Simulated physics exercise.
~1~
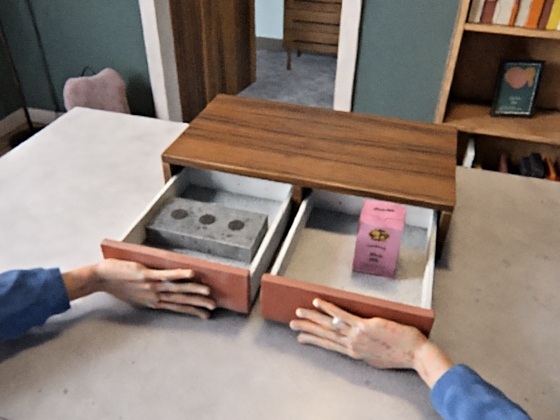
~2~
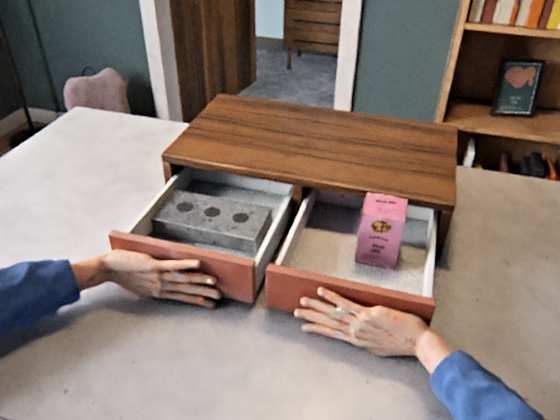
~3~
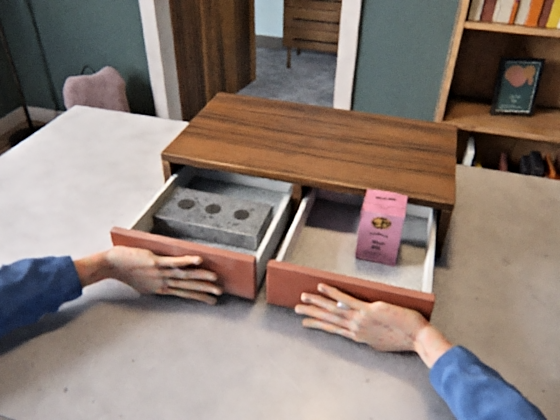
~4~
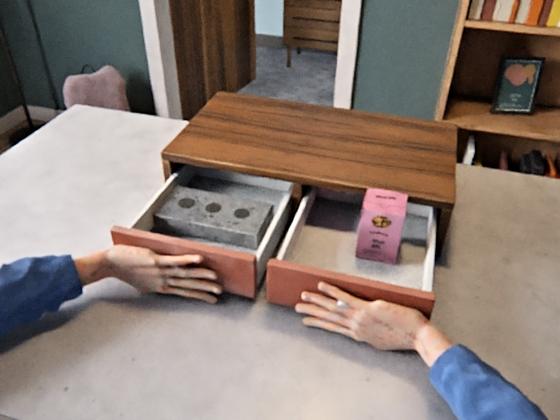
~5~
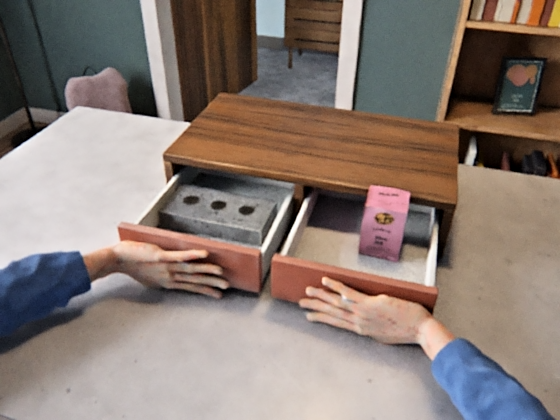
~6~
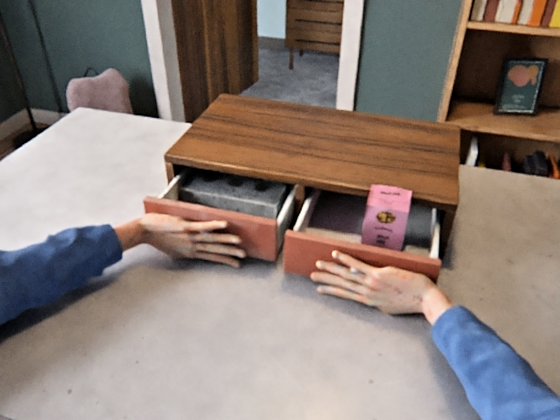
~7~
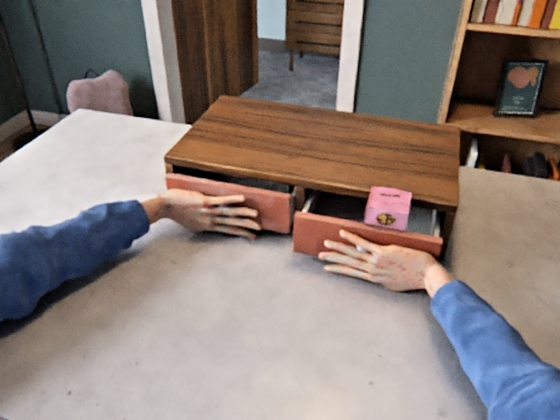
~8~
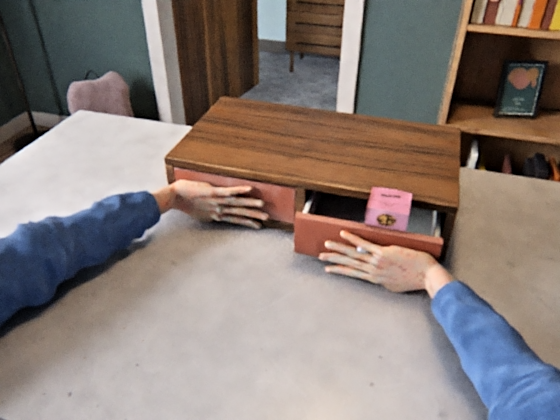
In the video, two hands push in the open side-by-side drawers of a wooden chest, the left holding a grey brick and the right an upright pink carton. The left drawer shuts flush, while the right one stops partway and stays ajar with the carton showing.
